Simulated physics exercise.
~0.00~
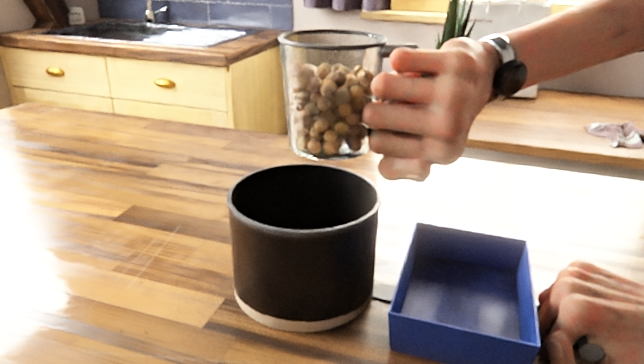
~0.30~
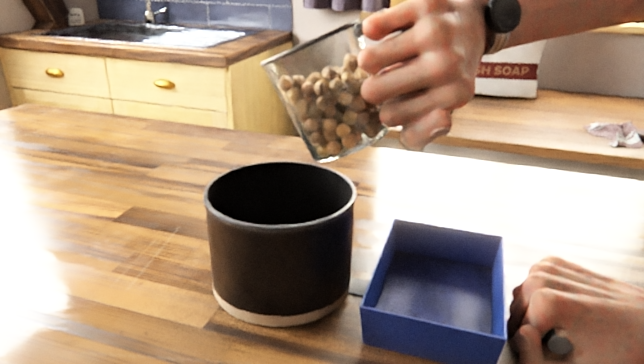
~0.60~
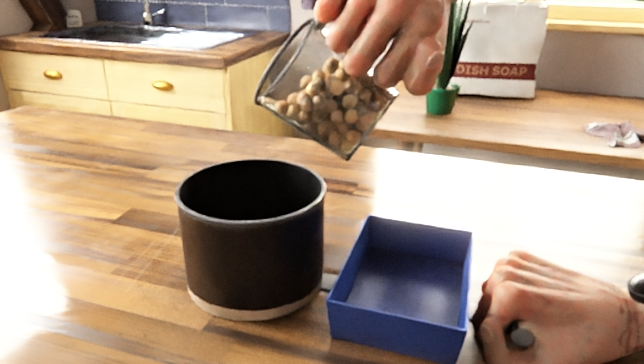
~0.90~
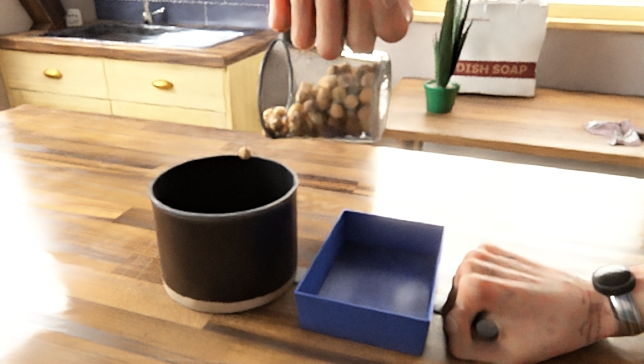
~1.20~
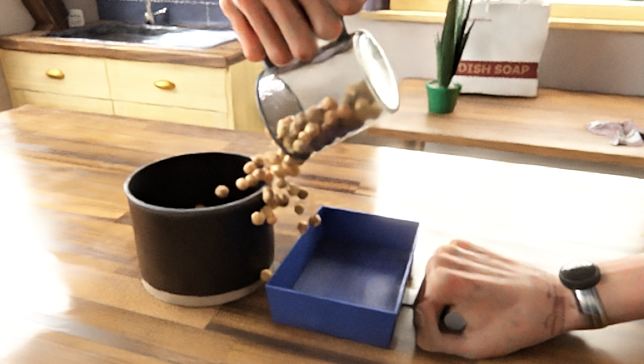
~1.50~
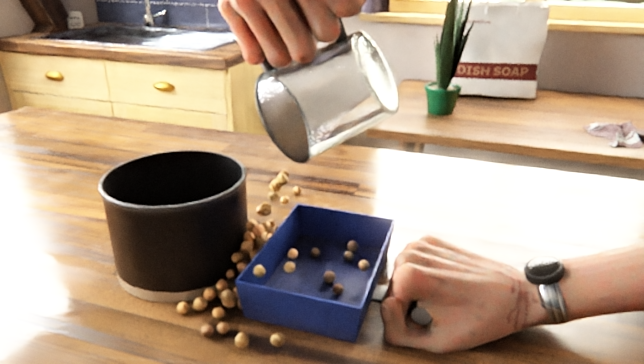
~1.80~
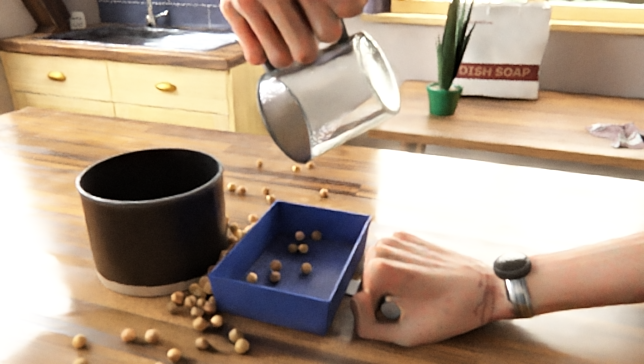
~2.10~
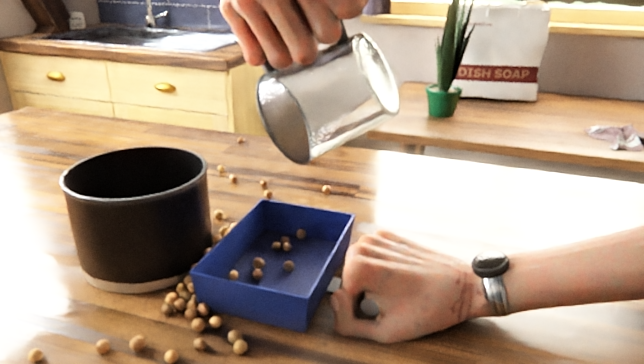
To begin with, a hand holds a clear glass cup of small round wooden beads above a black pot on a wooden table, while another hand rests beside a blue tin. The pot and tin slide steadily left together as the cup tips over. A first bead drops toward the pot, then the rest pour out in a stream, some landing in the tin and many spilling around it. The emptied cup stays tilted, mouth down, as loose beads roll and scatter. Finally, most beads lie across the tabletop, with a few inside the tin.
